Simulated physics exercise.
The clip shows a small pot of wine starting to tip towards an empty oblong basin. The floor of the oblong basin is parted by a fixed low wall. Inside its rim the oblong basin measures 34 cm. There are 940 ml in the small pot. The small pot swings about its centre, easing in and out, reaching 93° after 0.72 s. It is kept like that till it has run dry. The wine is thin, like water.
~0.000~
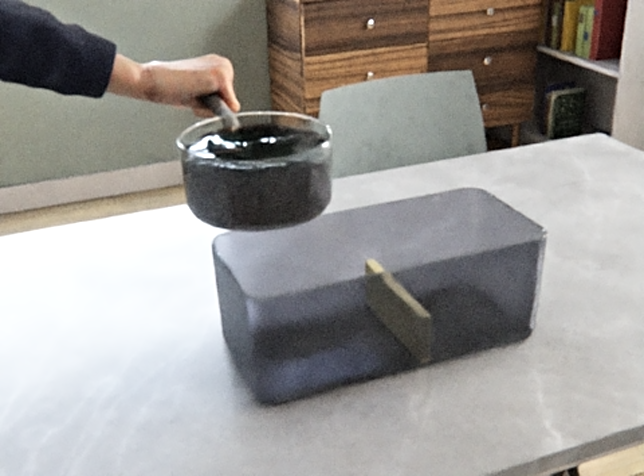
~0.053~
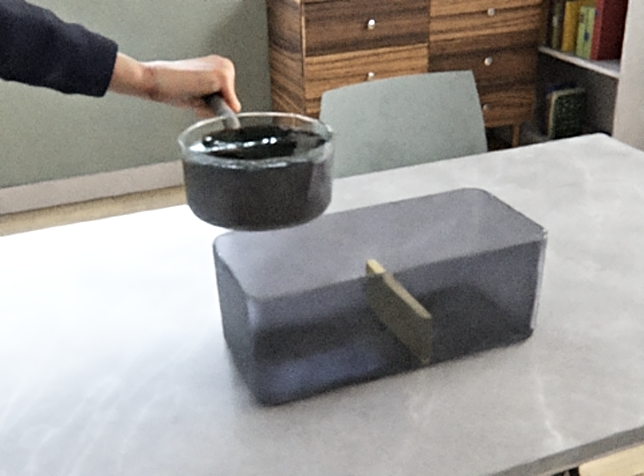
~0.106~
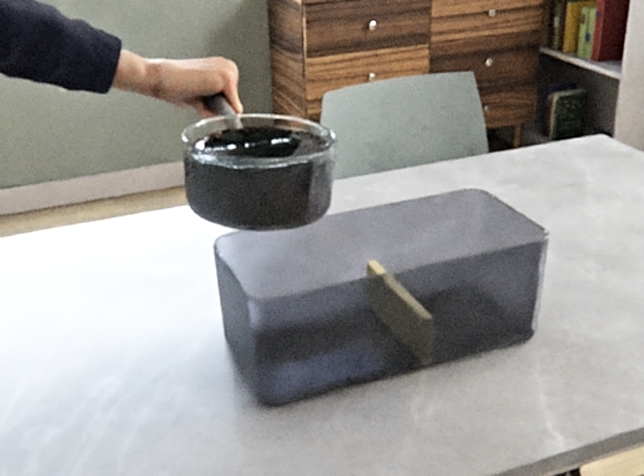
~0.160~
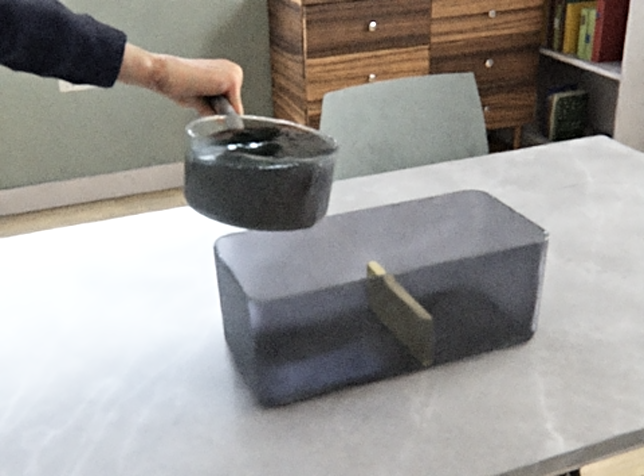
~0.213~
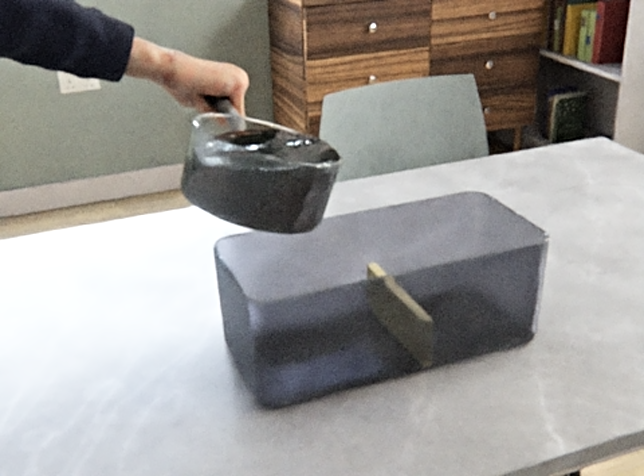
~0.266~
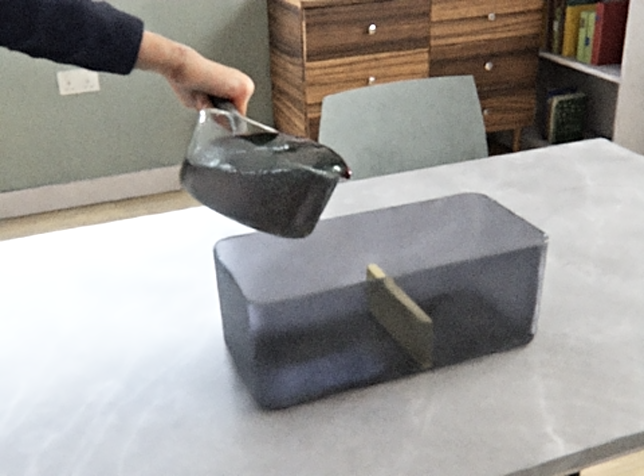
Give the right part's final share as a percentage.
The far part has some 16 per cent.
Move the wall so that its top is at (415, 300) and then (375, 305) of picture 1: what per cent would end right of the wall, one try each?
In turn about 15 and 55 per cent.
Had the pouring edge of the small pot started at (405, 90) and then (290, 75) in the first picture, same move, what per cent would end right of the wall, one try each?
First 95, then 5 per cent.
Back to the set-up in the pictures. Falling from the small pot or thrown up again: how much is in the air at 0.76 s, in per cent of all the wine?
Some 4 per cent.
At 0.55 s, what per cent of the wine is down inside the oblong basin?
Near 34 in a hundred.
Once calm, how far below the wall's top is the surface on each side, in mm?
Left about 30 mm, right about 50 mm.
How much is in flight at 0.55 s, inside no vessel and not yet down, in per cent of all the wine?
About 30 per cent.
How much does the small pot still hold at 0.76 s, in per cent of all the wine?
About 10 per cent.
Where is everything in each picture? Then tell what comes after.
Tilt 0°; pouring edge (326, 126); surface from (183, 156) to (322, 134); the oblong basin's rim runs from (227, 268) to (513, 210); the wall's top is at (396, 288), in the first picture.
Tilt 1°; pouring edge (327, 128); surface from (184, 155) to (323, 135), in the second picture.
Tilt 5°; pouring edge (330, 133); surface from (187, 155) to (326, 137), in the third picture.
Tilt 11°; pouring edge (333, 142); surface from (189, 155) to (328, 139), in the fourth picture.
Tilt 19°; pouring edge (335, 153); surface from (190, 158) to (333, 147); 1 per cent is over the edge, in the fifth picture.
Tilt 28°; pouring edge (334, 166); surface from (188, 161) to (330, 156); 5 per cent is over the edge, in the sixth picture.
By 0.55 s the tilt is 81° and 35 per cent is still to pour, 26 is left of the wall and 9 right of it.
By 0.76 s the tilt is 93° and 10 per cent is still to pour, 70 is left of the wall and 16 right of it.
By 0.98 s the tilt is 93° and 3 per cent is still to pour, 76 is left of the wall and 16 right of it.
By 1.22 s the tilt is 93° and 1 per cent is still to pour, 79 is left of the wall and 17 right of it.
At rest 80 per cent lies left of the wall, 16 right of it and 3 outside.
